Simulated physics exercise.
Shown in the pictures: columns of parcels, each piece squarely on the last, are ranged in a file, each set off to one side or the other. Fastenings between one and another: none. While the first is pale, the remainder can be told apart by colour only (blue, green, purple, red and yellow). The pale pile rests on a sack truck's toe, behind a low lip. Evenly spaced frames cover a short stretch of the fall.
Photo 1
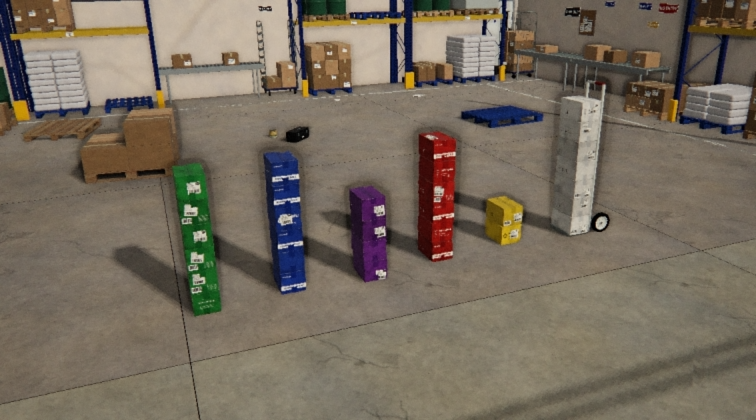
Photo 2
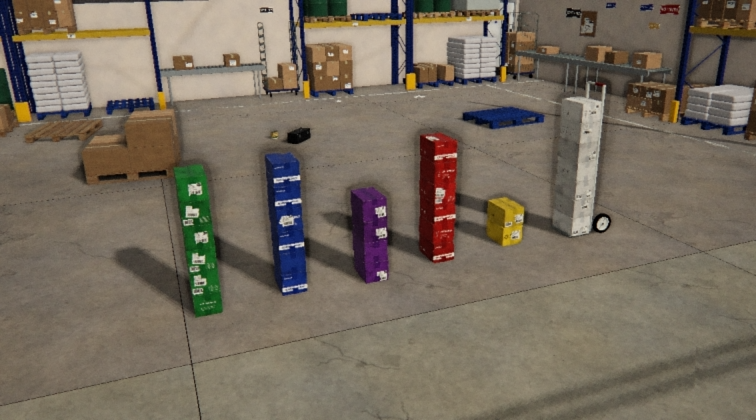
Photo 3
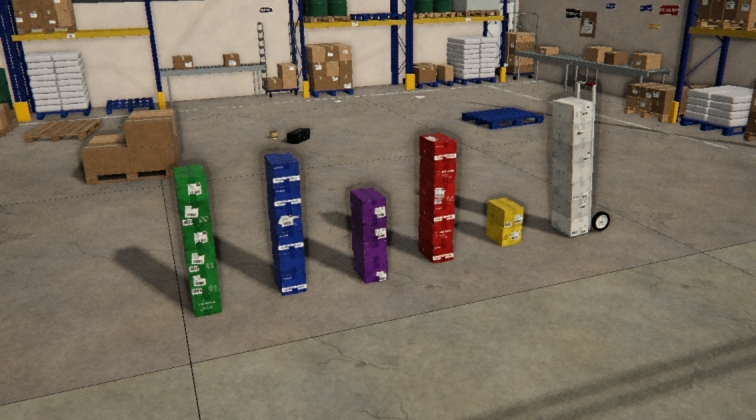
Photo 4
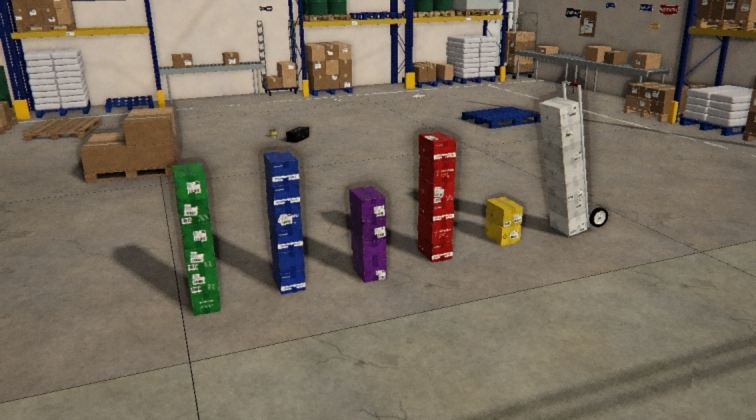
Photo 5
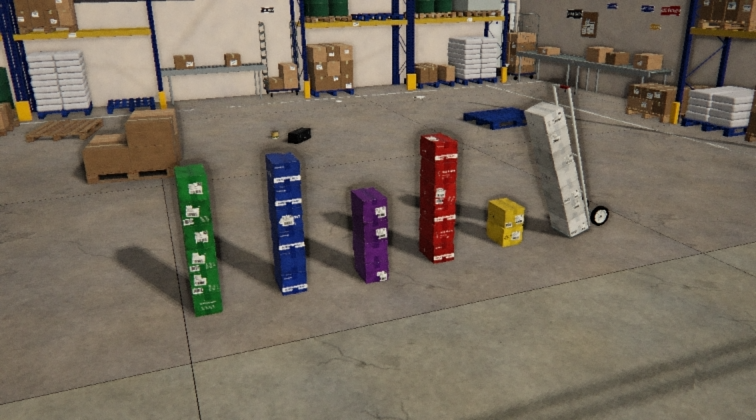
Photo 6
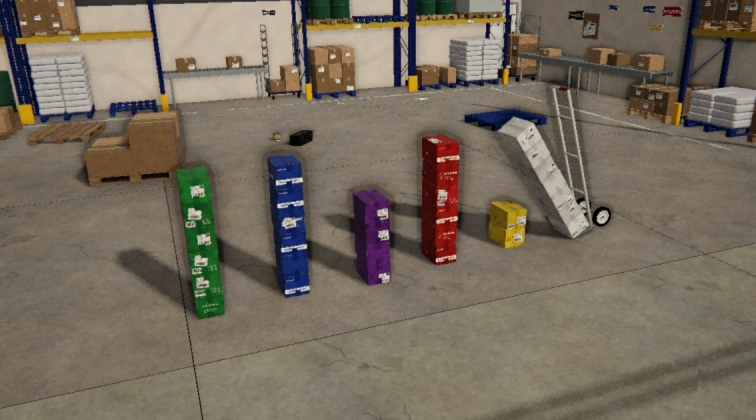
A warehouse floor with racks and pallets along the back is seen from slightly above by a nearly still camera. Stacks of boxes stand in a row, green, blue, purple, red and short yellow from left to right, with a tall white stack on a hand truck at the far right. The white stack and truck tilt left, slightly at first, then the stack leans farther, opening a gap from the truck's frame, while the others stay put.
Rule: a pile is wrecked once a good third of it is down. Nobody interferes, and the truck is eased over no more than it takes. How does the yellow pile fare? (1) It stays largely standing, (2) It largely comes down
It stays largely standing.
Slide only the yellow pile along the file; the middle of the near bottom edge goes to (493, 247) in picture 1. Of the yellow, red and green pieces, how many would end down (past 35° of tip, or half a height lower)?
The counts are yellow 0, red 5, green 5.
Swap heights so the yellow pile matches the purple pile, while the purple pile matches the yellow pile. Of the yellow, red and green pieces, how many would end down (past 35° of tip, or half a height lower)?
Yellow 3, red 6, green 0.
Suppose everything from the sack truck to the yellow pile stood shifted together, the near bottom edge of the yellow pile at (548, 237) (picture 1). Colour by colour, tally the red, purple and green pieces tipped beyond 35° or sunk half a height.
By my count it's red 0, purple 0, green 0.
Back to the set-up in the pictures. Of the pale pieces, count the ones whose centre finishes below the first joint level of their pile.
The count is 4.
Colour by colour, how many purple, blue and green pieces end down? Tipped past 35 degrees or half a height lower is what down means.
Colour by colour, that's purple at 4, blue at 0, and green at 0.
Soon after the last picture, 7 of the pale pile down; none of the 2 yellow parcels down (0 of 24 in all colours); top yellow parcel unmoved.
A little later, 7 of the pale pile down; none of the 2 yellow parcels down (0 of 24 in all colours); top yellow parcel shifted a little; top red parcel leaning a little.
Later still, 7 of the pale pile down; none of the 2 yellow parcels down (5 of 24 in all colours); top yellow parcel shifted a little; top red parcel leaning steeply, some three heights lower.
After that, 7 of the pale pile down; none of the 2 yellow parcels down (9 of 24 in all colours); top yellow parcel shifted a little; top red parcel on its side.
At rest, 7 of the pale pile down; none of the 2 yellow parcels down (9 of 24 in all colours); top yellow parcel shifted a little; top red parcel on its side. As the last picture would show them, middles, top yellow parcel near (505, 215), top red parcel near (288, 260).
